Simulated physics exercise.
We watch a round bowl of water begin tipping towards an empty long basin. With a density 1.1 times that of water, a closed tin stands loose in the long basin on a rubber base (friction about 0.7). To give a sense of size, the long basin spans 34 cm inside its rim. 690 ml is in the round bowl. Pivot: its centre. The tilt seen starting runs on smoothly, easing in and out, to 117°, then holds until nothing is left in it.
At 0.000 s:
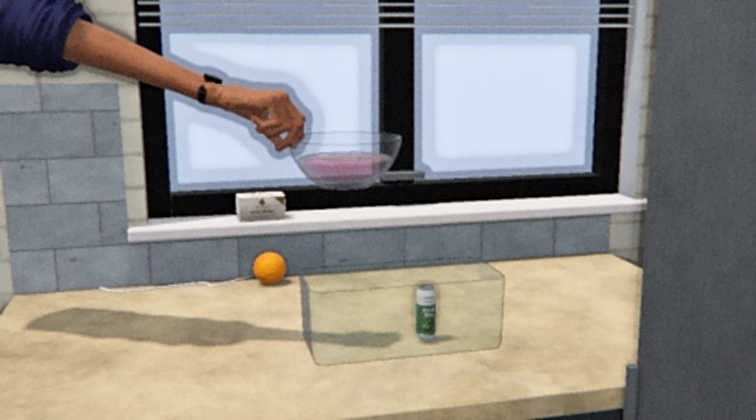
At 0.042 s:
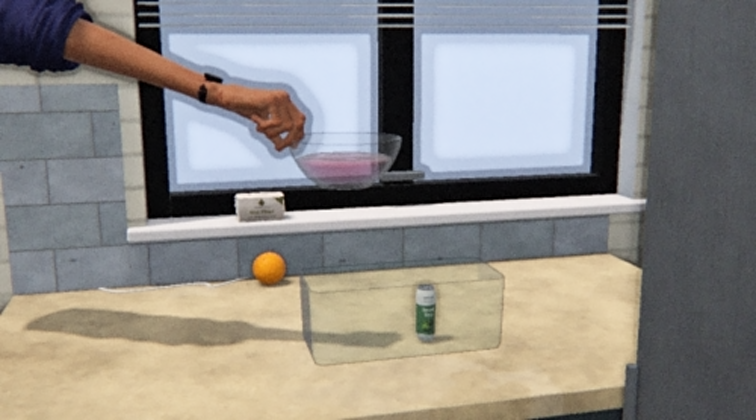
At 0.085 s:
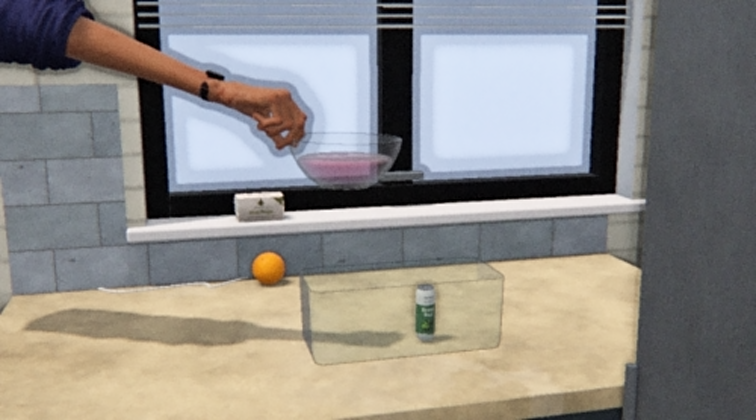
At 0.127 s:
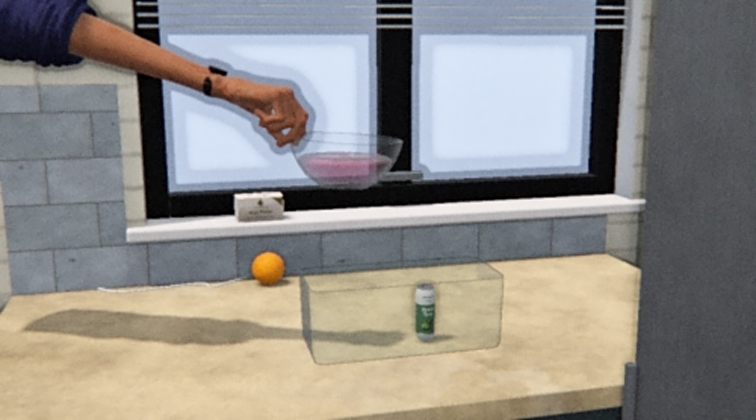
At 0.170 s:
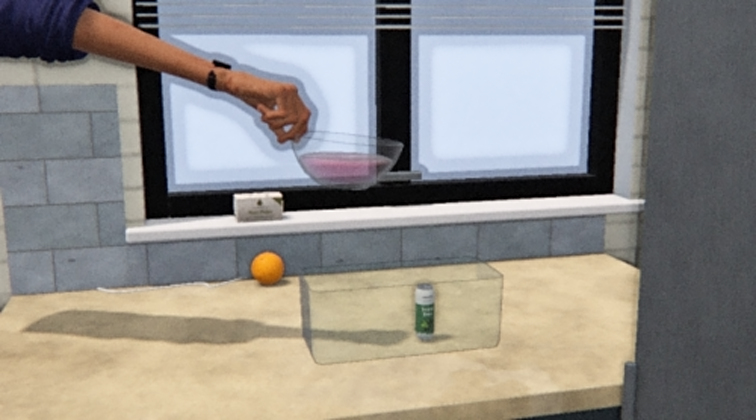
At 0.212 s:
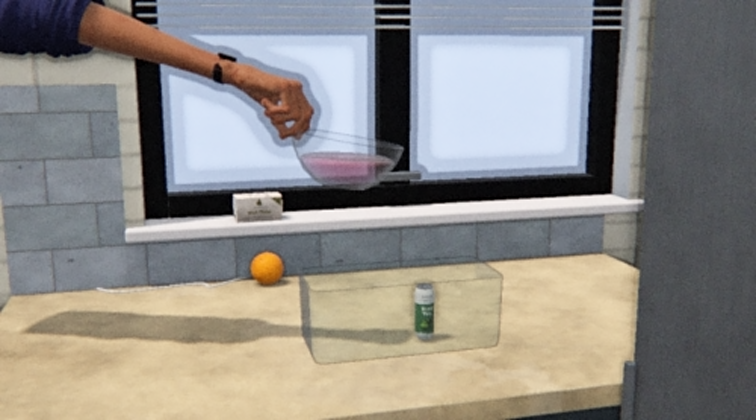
On a kitchen counter, a hand slowly tilts a clear bowl above a long basin.
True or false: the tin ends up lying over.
False.
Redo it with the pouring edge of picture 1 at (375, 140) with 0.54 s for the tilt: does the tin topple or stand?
Result: Tin tipped over.
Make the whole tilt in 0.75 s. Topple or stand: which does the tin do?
Result: Tin upright.
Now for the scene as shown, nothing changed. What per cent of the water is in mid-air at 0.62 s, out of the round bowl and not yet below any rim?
52 per cent.
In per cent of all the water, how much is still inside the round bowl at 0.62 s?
Roughly 40 percent.
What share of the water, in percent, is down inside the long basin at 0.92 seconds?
Some 96 percent.
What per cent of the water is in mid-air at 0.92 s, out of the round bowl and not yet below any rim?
Around 5 percent of it is airborne.
After 0.62 s the tilt is 72° and 40 per cent is still to pour; the tin stands where it began.
After 0.92 s the tilt is 111° and 0 per cent is still to pour; the tin stands where it began.
After 1.24 s the tilt is 117° and 0 per cent is still to pour; the tin stands where it began.
After 1.58 s the tilt is 117° and 0 per cent is still to pour; the tin stands where it began.
In the end the tin stands where it began.
